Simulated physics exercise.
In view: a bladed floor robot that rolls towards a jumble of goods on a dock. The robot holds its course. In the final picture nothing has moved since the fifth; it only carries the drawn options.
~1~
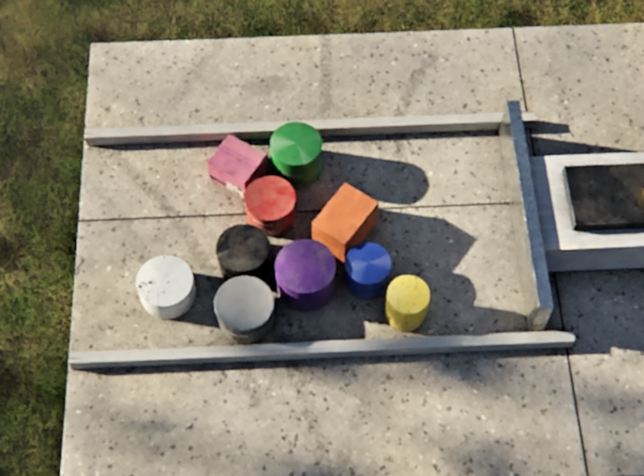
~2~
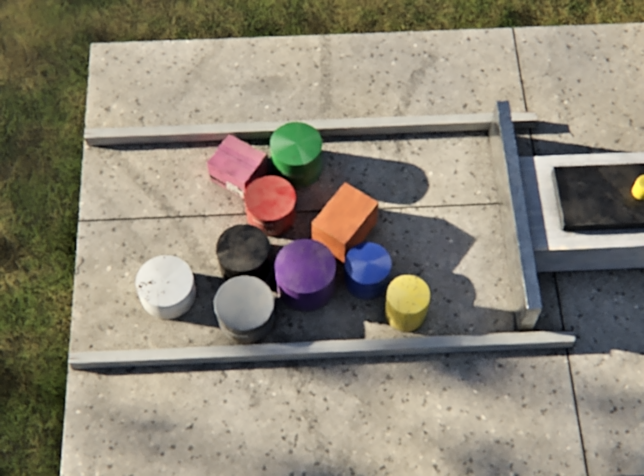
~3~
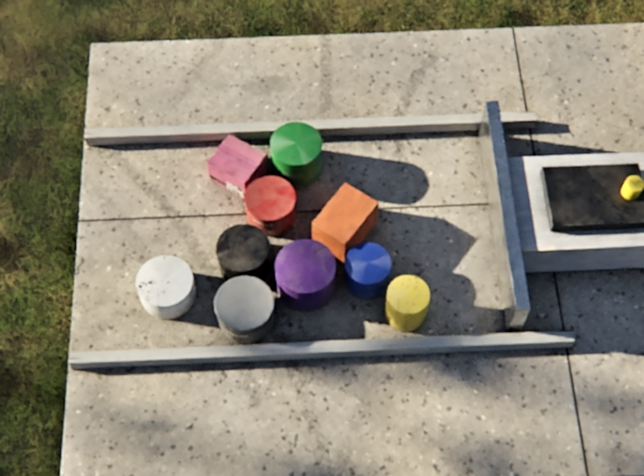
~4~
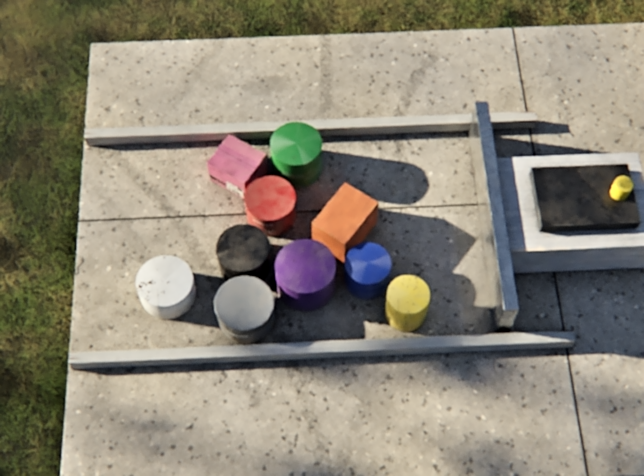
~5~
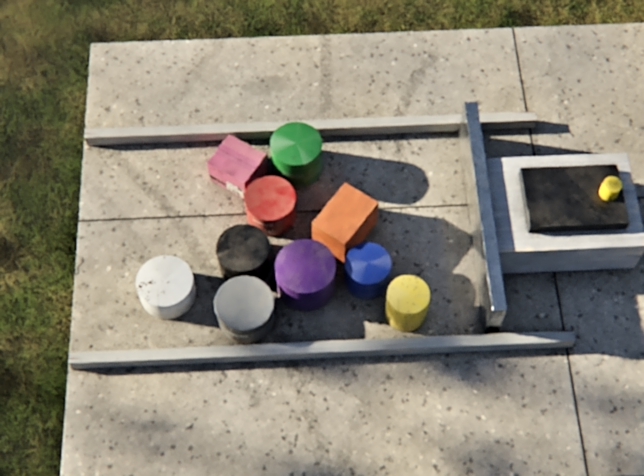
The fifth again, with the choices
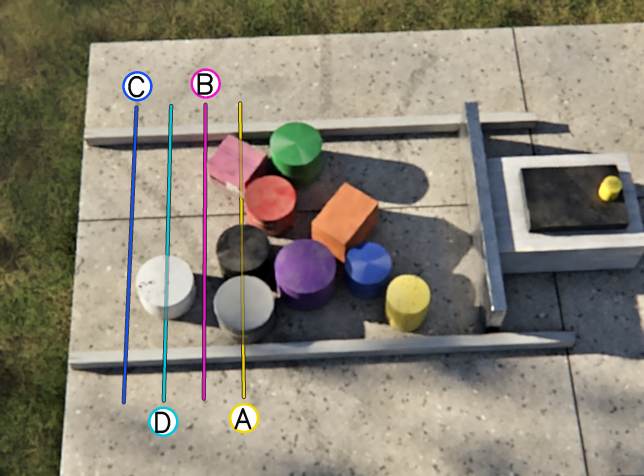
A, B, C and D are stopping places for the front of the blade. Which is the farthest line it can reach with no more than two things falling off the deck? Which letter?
It should halt at D.
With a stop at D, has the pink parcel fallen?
By then, no.
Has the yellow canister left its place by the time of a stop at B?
Yes.
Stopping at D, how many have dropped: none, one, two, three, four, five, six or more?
Two.
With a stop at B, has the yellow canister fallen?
By then, no.
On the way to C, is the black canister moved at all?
Yes.
On the marked copy, A at (242, 239); B at (205, 241); C at (131, 244); D at (168, 242).
Following D. Soon after the start, robot (450, 202); black canister (239, 254); yellow canister (346, 309).
Later, robot (336, 207); white canister (126, 300); black canister (147, 225).
In the end, robot (249, 210); white canister over the edge; black canister over the edge; two fallen.
As for the rest, A is within the limit but short; B is within the limit but short; C drops six.
